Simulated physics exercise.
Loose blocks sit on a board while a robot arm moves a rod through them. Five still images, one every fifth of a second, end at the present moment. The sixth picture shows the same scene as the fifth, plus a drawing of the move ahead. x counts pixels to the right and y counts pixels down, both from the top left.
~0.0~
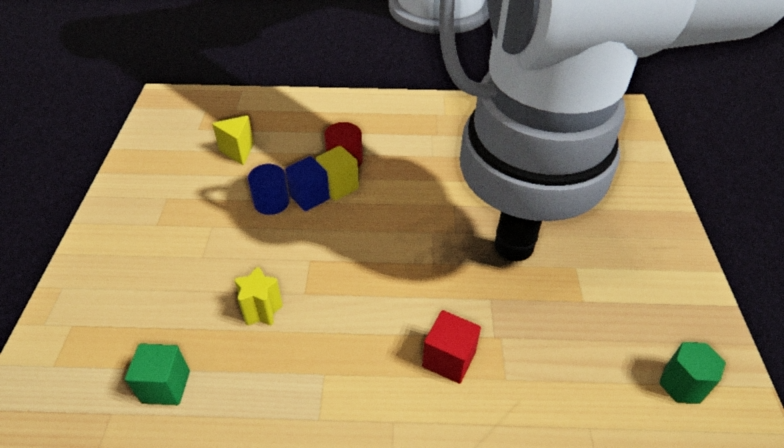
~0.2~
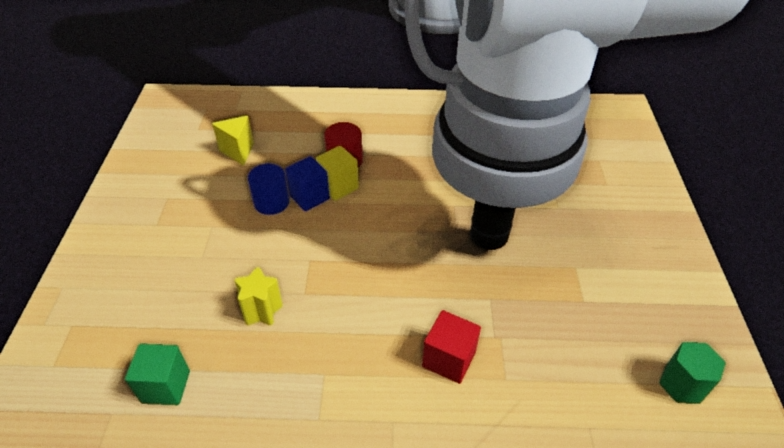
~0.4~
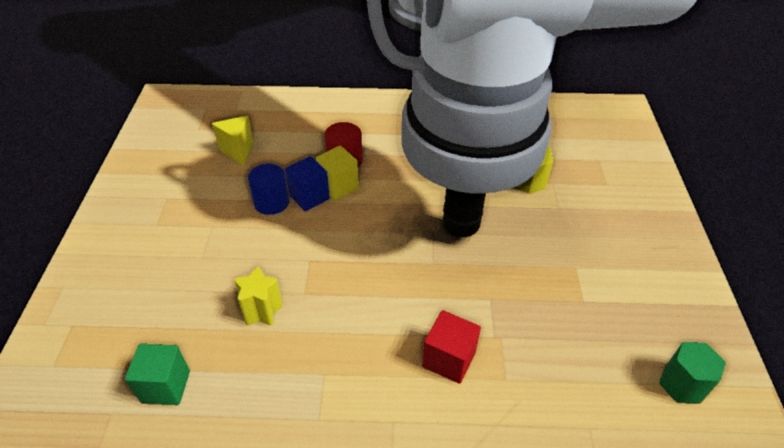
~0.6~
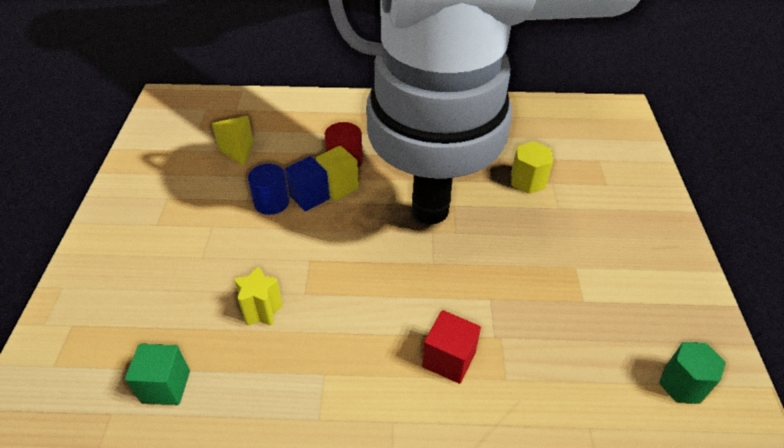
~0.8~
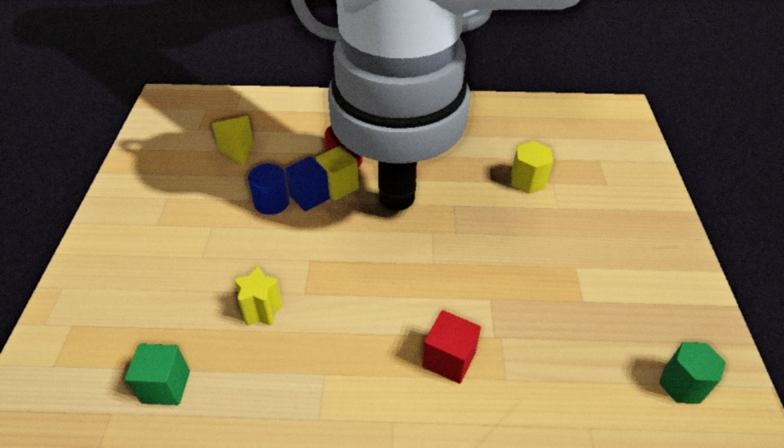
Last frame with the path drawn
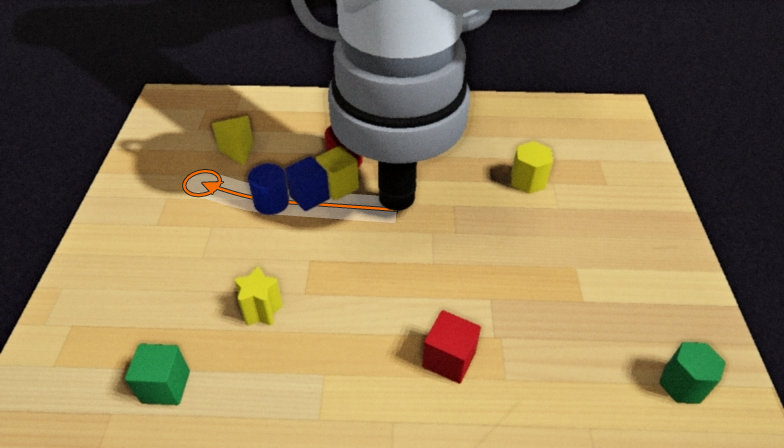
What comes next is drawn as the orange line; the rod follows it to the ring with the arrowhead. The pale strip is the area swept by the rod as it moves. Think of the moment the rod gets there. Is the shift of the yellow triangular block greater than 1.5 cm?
No, it doesn't check out.
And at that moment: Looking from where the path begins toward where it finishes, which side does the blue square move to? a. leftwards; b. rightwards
b.
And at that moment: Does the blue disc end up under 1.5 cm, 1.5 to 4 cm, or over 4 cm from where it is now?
Long: Over 4 cm.
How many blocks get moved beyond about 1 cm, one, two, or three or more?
The answer will be at least three.
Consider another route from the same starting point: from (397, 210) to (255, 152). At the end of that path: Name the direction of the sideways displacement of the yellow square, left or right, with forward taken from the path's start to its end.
To the right.
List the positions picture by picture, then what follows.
The first frame shows lower end of the rod (514, 248), tops of blocks, yellow triangular block (232, 125), blue disc (266, 175), blue square (306, 170), yellow square (336, 159).
The second frame shows rod (489, 237), blocks as before.
The third frame shows rod (461, 225), blocks as before.
The fourth frame shows rod (430, 212), blocks as before.
The fifth frame shows rod (397, 199), yellow triangular block (232, 125), blue disc (266, 175), blue square (306, 170), yellow square (336, 159).
The drawn path runs from (397, 210) by way of (328, 205) and (261, 199) to (202, 183).
On the path given first. One third of the way, rod (326, 194); blue disc (256, 176); blue square (289, 166), turned 25° clockwise; yellow square (324, 154), turned 45° clockwise.
Two thirds of the way, rod (258, 188); blue disc (217, 173); blue square (251, 150), turned 120° clockwise; yellow square (323, 154), turned 45° clockwise.
At the end, rod (199, 172); yellow triangular block not moved; blue disc (160, 172); blue square (246, 145), turned 145° clockwise; yellow square (323, 154), turned 45° clockwise.
